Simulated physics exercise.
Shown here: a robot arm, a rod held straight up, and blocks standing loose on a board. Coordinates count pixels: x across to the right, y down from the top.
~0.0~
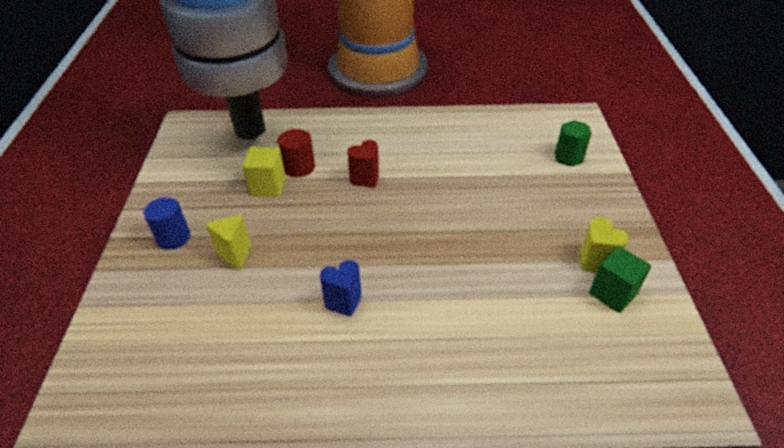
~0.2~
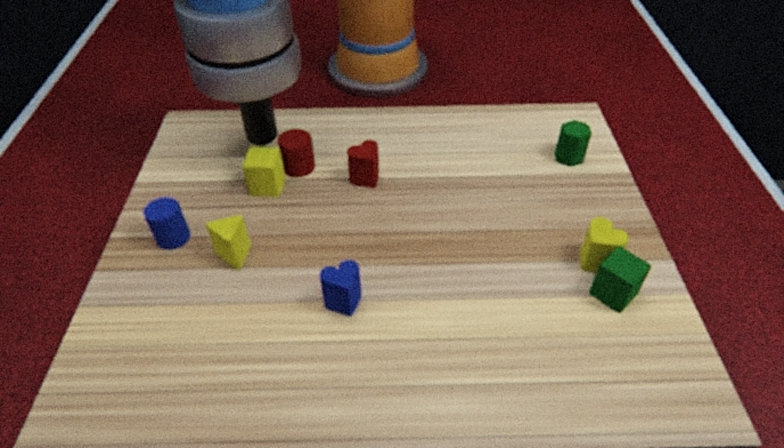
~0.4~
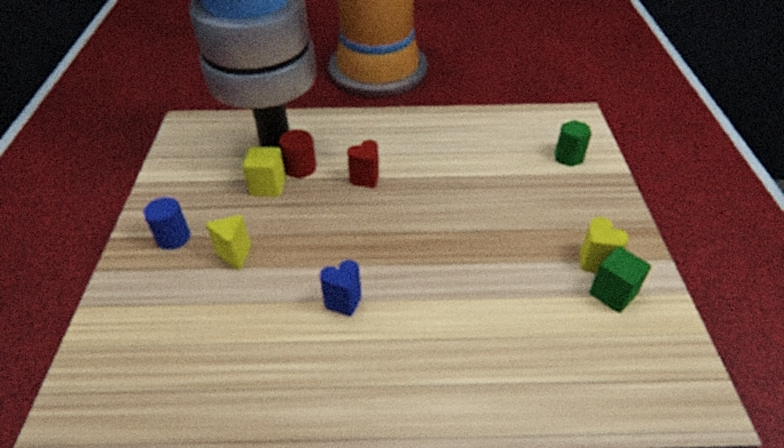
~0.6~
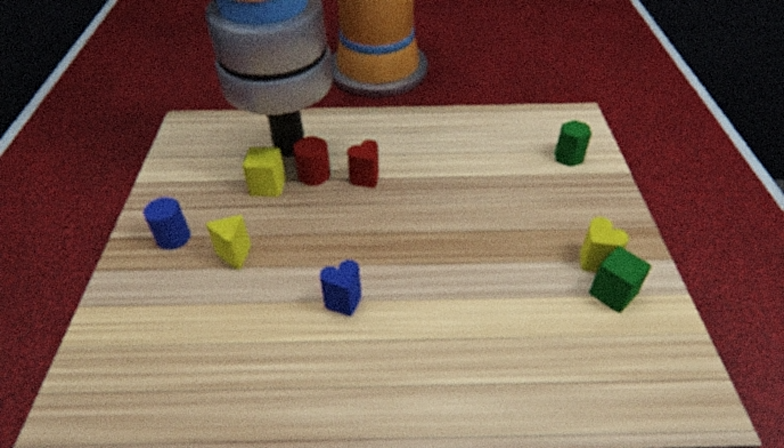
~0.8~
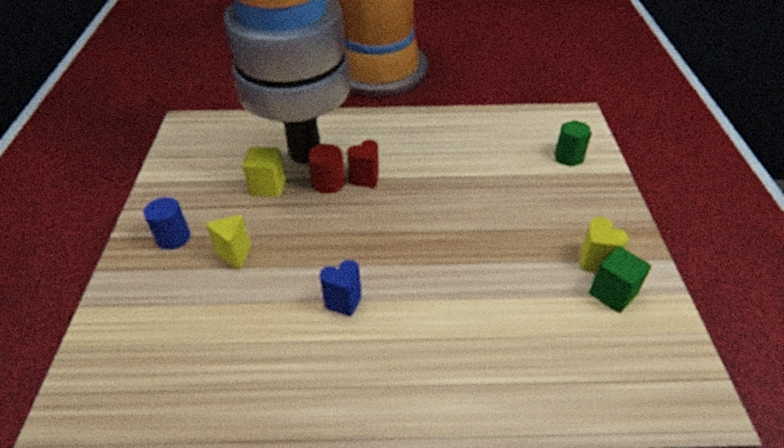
A pale wooden board lies on a red surface, viewed from above at an angle by a still camera. Yellow and blue blocks sit at left and centre, a red cylinder and red heart near the upper middle, and green and yellow blocks at right. A grey and blue robot arm moves its dark upright rod rightward and slightly nearer, pushing the red cylinder away from the yellow block, close beside the heart.
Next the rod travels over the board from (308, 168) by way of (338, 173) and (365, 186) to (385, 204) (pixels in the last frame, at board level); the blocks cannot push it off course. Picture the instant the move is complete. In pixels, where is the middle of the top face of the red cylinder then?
Somewhere near (359, 193).
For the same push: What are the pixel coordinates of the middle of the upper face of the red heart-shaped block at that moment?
I predict (404, 159).
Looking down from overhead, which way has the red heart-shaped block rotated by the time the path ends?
Spin direction: Counter-clockwise.
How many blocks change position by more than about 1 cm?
I'd say two blocks get shifted by more than about 1 cm.
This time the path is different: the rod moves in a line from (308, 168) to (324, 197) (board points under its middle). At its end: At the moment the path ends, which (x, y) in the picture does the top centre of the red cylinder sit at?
I think it will end close to (354, 174).
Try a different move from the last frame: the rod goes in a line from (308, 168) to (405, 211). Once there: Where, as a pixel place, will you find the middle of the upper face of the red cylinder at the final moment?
Near (388, 204).
What follows on the original path. One third of the way, rod at (337, 160); red cylinder at (345, 165); red heart-shaped block at (374, 151), turned 50° anticlockwise.
Two thirds of the way, rod at (364, 172); red cylinder at (356, 179); red heart-shaped block at (391, 156), turned 55° anticlockwise.
At the end, rod at (384, 190); yellow square piece not moved; red cylinder at (359, 193); red heart-shaped block at (404, 159), turned 95° anticlockwise.
